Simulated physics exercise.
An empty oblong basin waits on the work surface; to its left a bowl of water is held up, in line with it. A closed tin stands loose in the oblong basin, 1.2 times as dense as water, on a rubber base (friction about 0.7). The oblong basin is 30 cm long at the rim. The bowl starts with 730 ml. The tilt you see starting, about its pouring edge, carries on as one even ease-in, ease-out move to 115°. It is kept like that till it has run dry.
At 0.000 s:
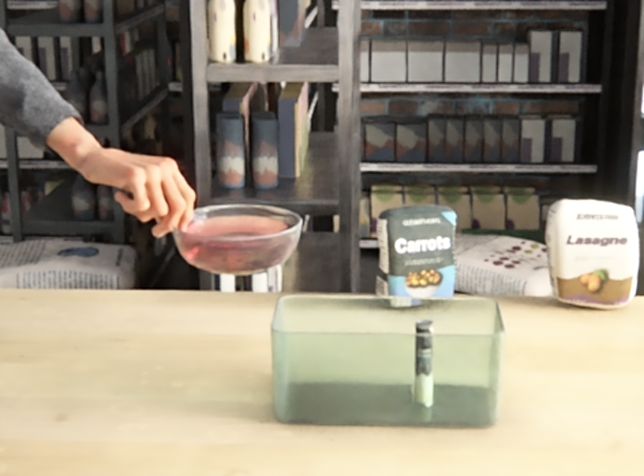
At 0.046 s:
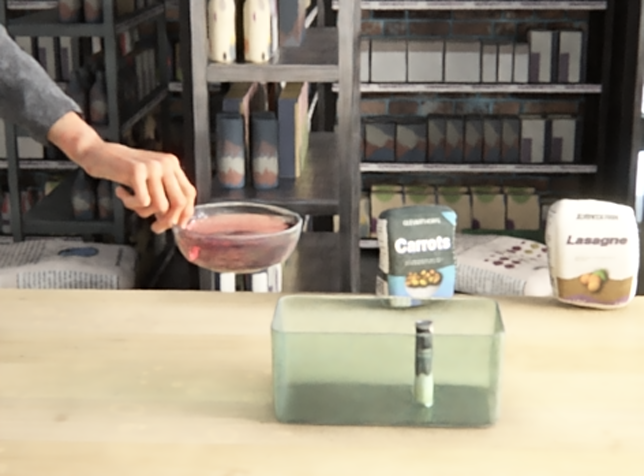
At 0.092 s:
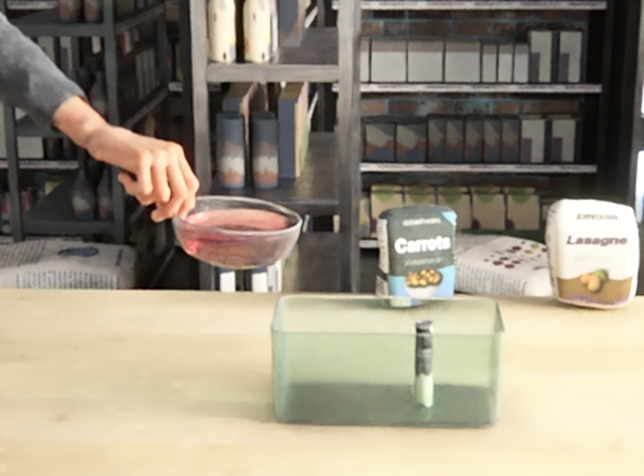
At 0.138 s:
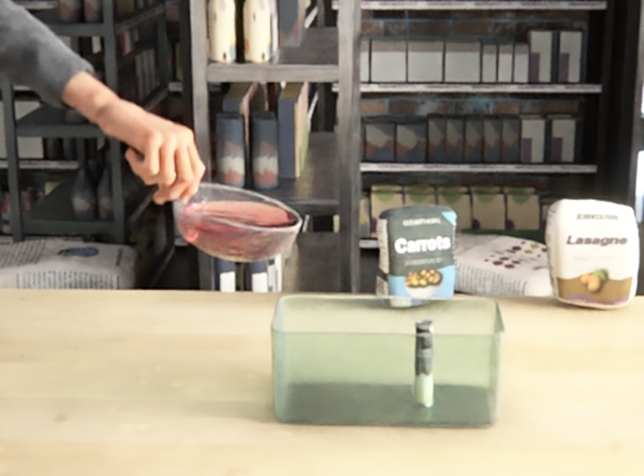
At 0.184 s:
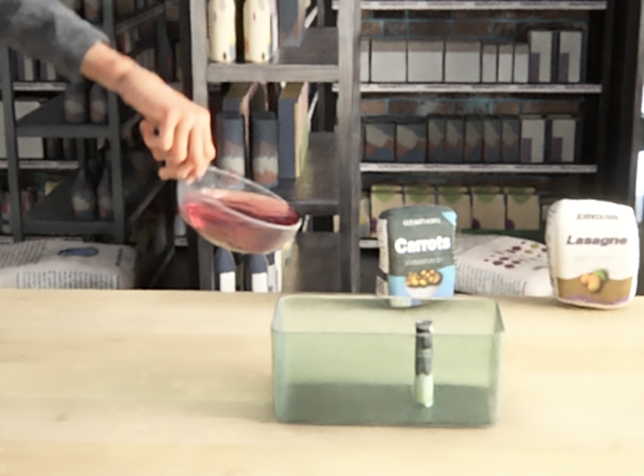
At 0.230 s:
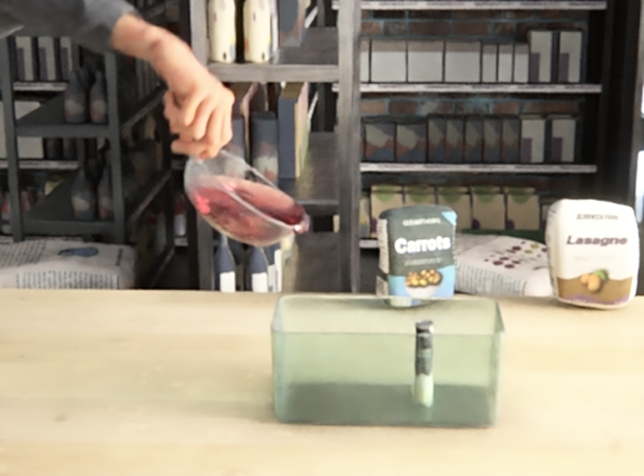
A hand tilting a glass bowl of reddish liquid rightward, steadily more steeply, beside a green translucent basin on a wooden counter.
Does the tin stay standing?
The tin goes over.
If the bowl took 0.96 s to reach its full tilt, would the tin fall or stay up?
The tin topples.
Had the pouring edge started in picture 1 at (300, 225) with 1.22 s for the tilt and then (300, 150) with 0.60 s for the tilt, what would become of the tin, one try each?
First it keeps standing; then it topples.
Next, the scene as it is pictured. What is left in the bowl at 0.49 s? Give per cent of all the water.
Near 7 in a hundred.
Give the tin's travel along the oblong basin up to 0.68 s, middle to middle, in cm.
Some 4 cm.
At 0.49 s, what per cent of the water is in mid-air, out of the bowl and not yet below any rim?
Some 74 per cent.
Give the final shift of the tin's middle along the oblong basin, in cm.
About 3.0 cm.
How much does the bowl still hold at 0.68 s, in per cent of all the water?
Near 0 in a hundred.
Then, 0.49 s in, the tilt is 106° and 7 per cent is still to pour; the tin stands where it began.
Then, 0.68 s in, the tilt is 115° and 0 per cent is still to pour; the tin leans 36°.
Then, 0.88 s in, the tilt is 115° and 0 per cent is still to pour; the tin lies on its side.
Then, 1.10 s in, the tilt is 115° and 0 per cent is still to pour; the tin lies on its side.
Finally, the tin lies on its side.
